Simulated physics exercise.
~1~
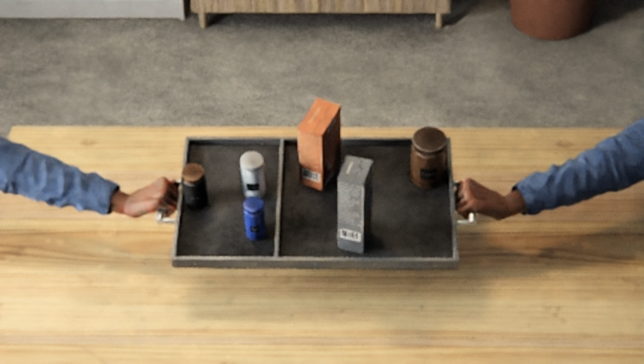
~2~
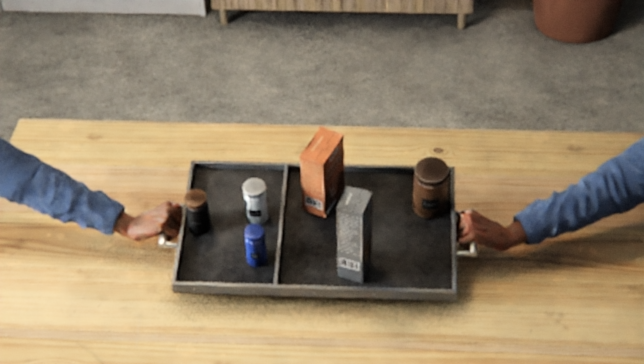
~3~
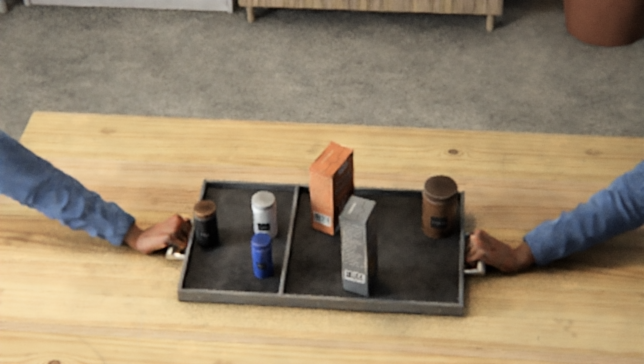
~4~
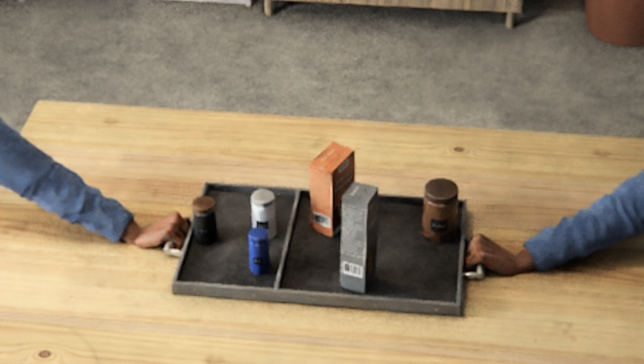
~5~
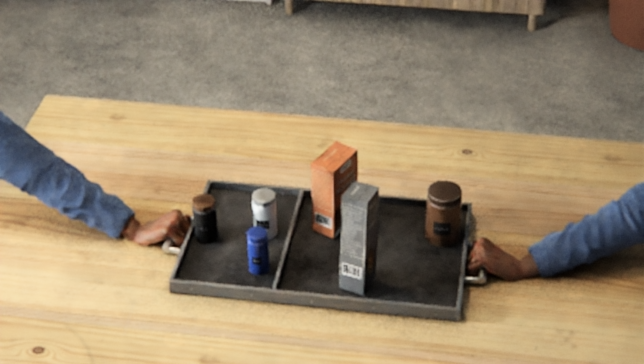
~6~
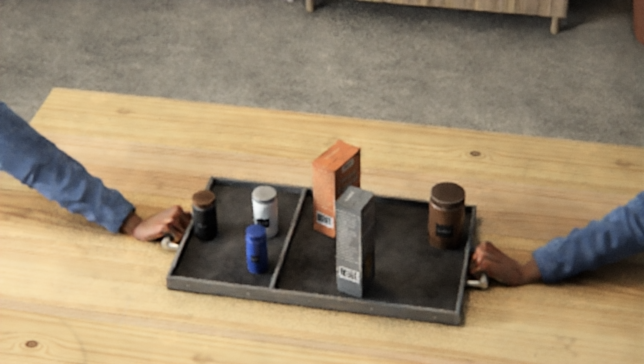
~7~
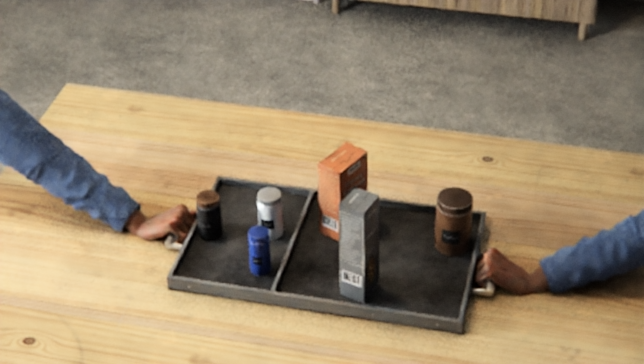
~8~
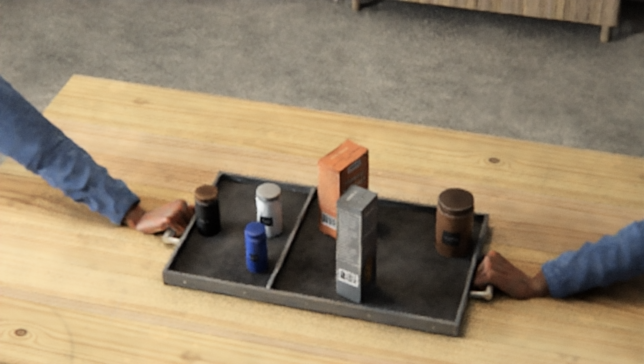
Two hands lowered a dark, divided tray of small jars, shakers and two upright cartons onto a wooden table, and the items straightened from a slight lean as it came flat; everything was still standing at the end, the hands still at the handles.
